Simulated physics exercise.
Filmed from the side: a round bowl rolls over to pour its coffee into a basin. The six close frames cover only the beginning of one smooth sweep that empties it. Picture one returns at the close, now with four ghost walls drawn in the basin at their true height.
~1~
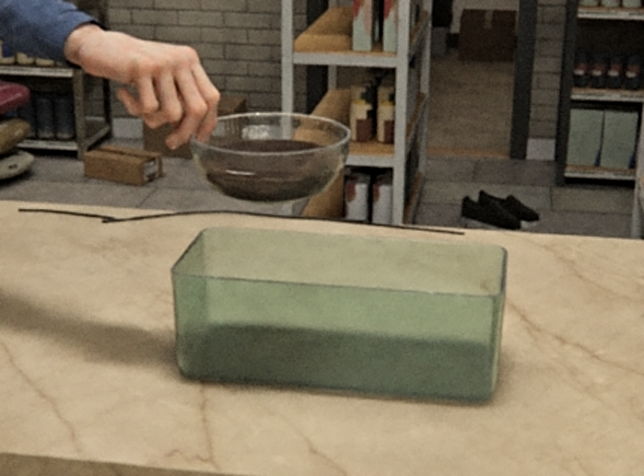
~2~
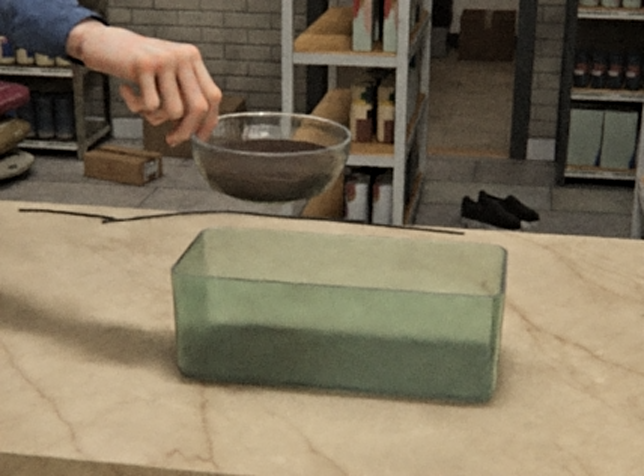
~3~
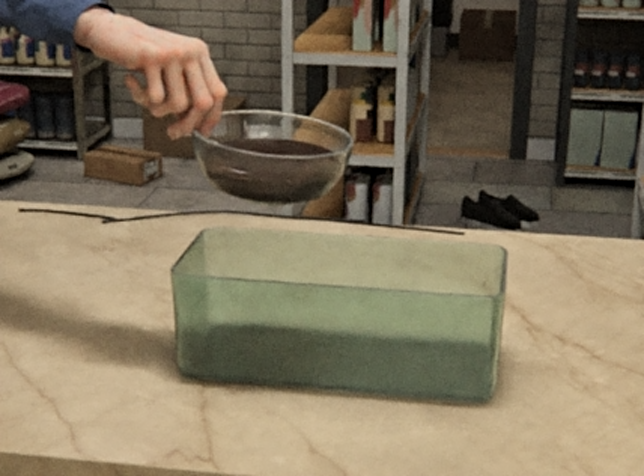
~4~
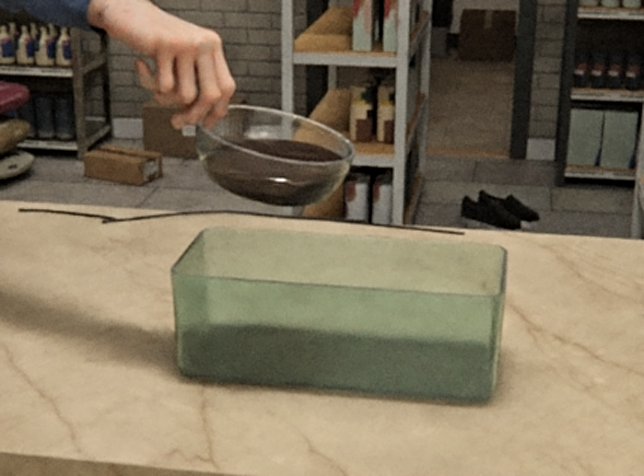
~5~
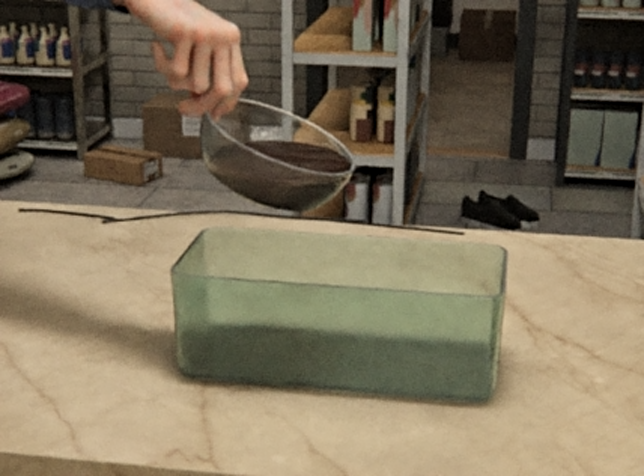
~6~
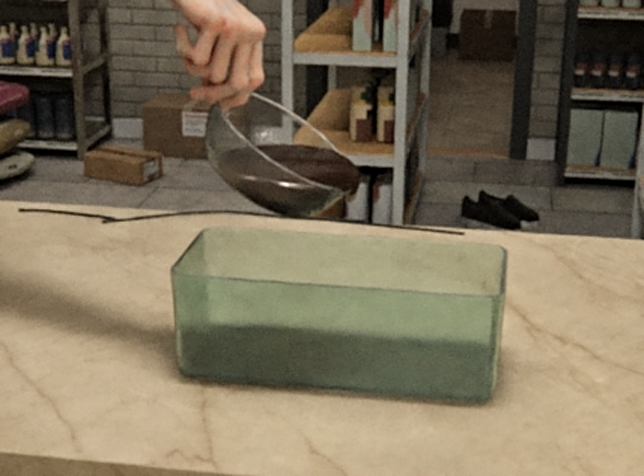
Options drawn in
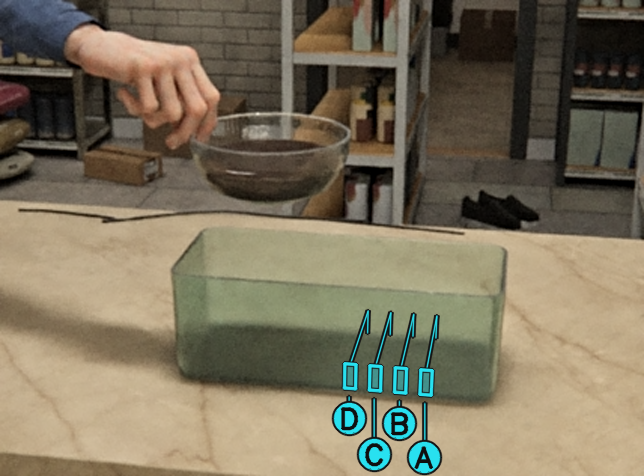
A hand held a clear round bowl of dark coffee above a greenish glass basin on a marble counter, then gradually tilted it to the right until the coffee began slipping over the lip.
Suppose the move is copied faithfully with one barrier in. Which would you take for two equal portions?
Choose C.
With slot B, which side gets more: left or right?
The left one.
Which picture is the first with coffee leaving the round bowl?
In picture 6.
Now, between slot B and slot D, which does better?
D it is.
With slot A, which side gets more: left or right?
The left side.
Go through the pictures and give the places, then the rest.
Upright, lip at (347, 135); basin from (179, 373) to (495, 399); nothing has left yet.
Upright, lip at (347, 137); nothing has left yet.
Tipped about 6°, lip at (349, 143); nothing has left yet.
Tipped about 13°, lip at (351, 153); nothing has left yet.
Tipped about 22°, lip at (352, 166); nothing has left yet.
Tipped about 33°, lip at (351, 181); coffee is over the lip, down to (353, 188).
On the marked copy, A at (424, 403); B at (399, 401); C at (374, 398); D at (349, 396).
With A, about 88 % ends left of the wall and 12 % right of it.
With B, about 81 % ends left of the wall and 19 % right of it.
With C, about 52 % ends left of the wall and 48 % right of it.
With D, about 30 % ends left of the wall and 69 % right of it.
